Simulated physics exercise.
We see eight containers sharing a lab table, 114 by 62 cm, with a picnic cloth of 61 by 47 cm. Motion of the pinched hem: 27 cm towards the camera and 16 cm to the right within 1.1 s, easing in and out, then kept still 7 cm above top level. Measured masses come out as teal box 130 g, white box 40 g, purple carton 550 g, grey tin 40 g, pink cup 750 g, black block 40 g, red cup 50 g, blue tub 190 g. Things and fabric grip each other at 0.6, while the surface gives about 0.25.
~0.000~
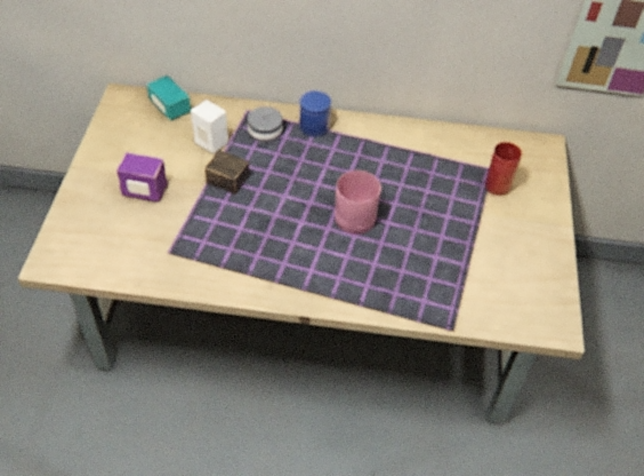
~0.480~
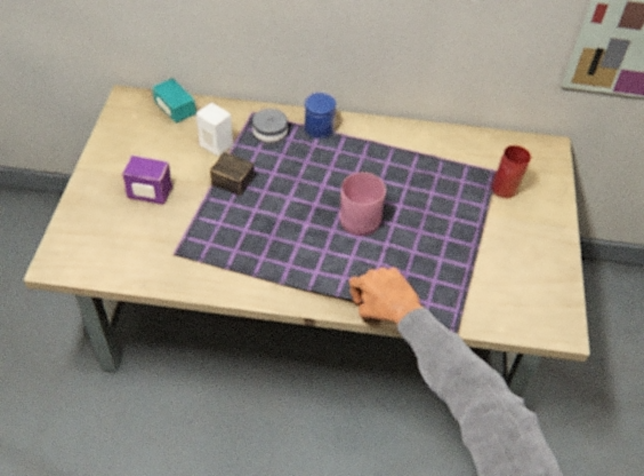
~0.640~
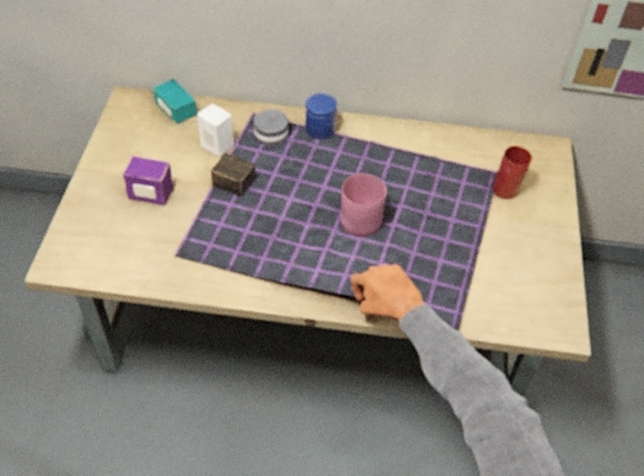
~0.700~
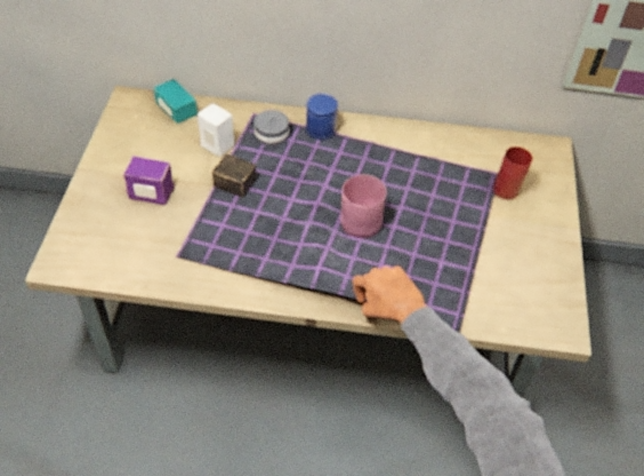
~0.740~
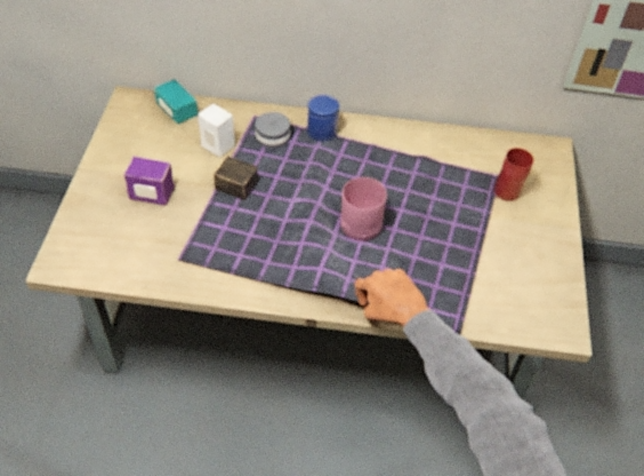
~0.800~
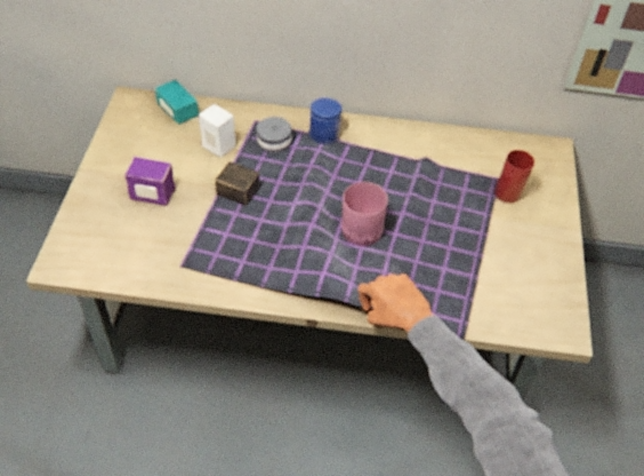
A hand in a grey sleeve pinched the near edge of a dark checked cloth on a table and tugged it slightly, wrinkling it, while the pink cup and small containers on it shifted a little.
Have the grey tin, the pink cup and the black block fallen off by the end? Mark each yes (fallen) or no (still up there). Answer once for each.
Grey tin: Yes, pink cup: Yes, black block: Yes.
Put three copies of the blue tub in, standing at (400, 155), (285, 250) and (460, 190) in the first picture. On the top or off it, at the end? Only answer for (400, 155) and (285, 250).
The first one tips off, and the other tips off.
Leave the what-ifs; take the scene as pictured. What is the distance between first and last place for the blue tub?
Blue tub: 2 cm.
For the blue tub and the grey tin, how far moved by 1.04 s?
Estimate: Blue tub near 2 cm, grey tin near 10 cm.
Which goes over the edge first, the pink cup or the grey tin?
It's the pink one that goes before the other.
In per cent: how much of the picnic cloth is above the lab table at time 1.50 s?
I'd estimate close to 55 per cent.
After 1.0 s, 90 % of the picnic cloth is still over the top; black block 13 cm off its start, grey tin 12 cm off its start, pink cup 11 cm off its start.
After 1.3 s, 70 % of the picnic cloth is still over the top; black block 24 cm off its start, grey tin 23 cm off its start, pink cup 20 cm off its start.
After 1.5 s, 55 % of the picnic cloth is still over the top; black block 34 cm off its start at (254, 291), grey tin 33 cm off its start at (281, 226), pink cup 30 cm off its start at (411, 308).
After 1.7 s, 15 % of the picnic cloth is still over the top; grey tin 46 cm off its start, black block over the edge, pink cup over the edge.
After 3.3 s, 0 % of the picnic cloth is still over the top; grey tin over the edge, pink cup over the edge, black block over the edge, red cup 5 cm off its start at (524, 173).
